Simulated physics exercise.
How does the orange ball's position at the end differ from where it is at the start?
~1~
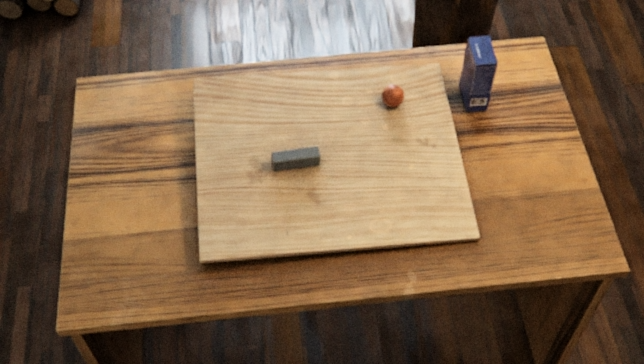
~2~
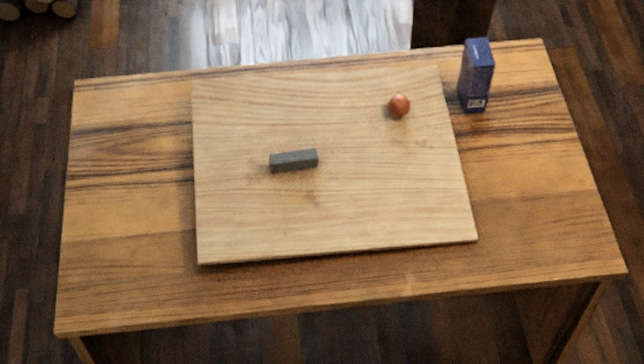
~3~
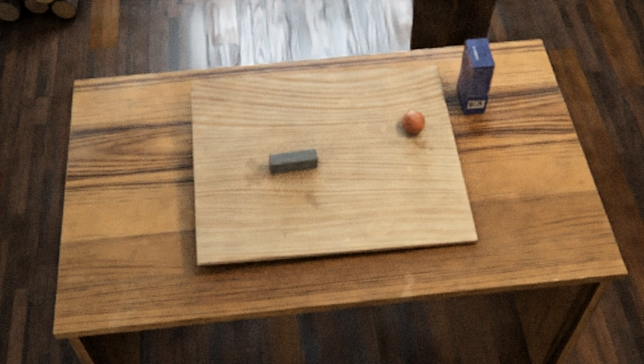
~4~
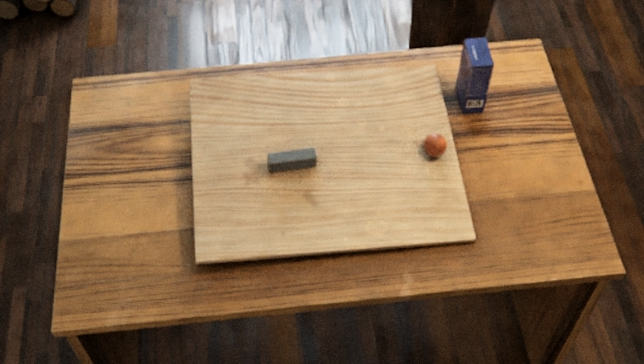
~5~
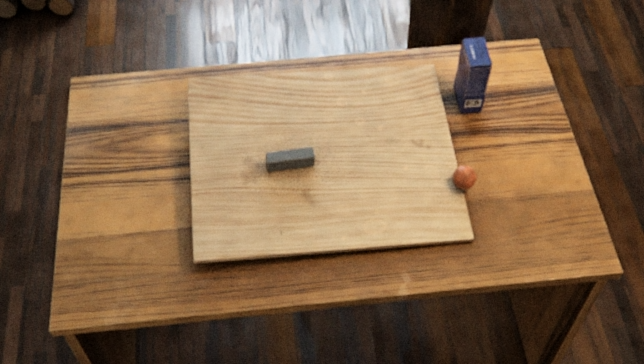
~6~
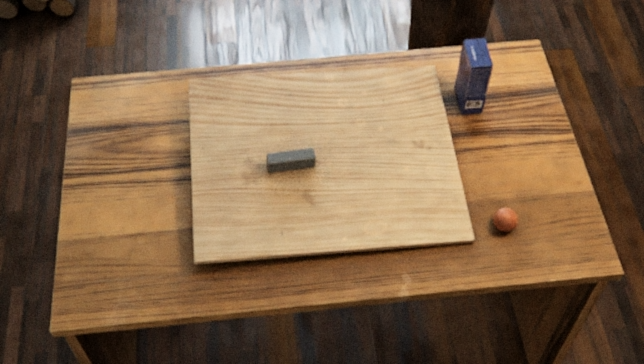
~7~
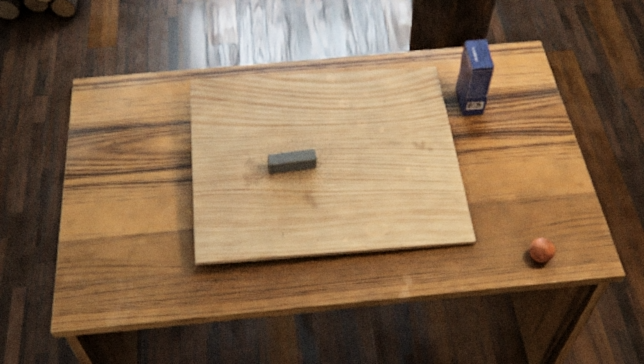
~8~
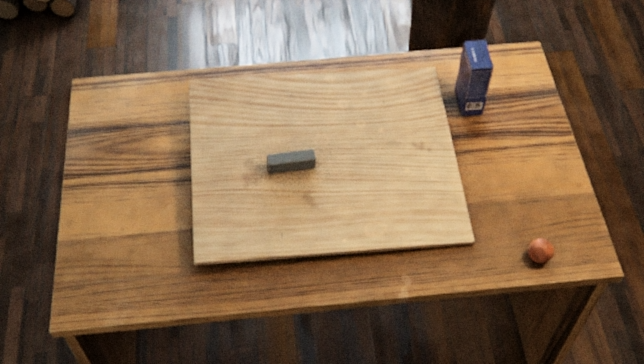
At the start the orange ball is on the upper right part of the board, but at the end it rests on the table beyond the board's right edge, near the table's lower right corner.
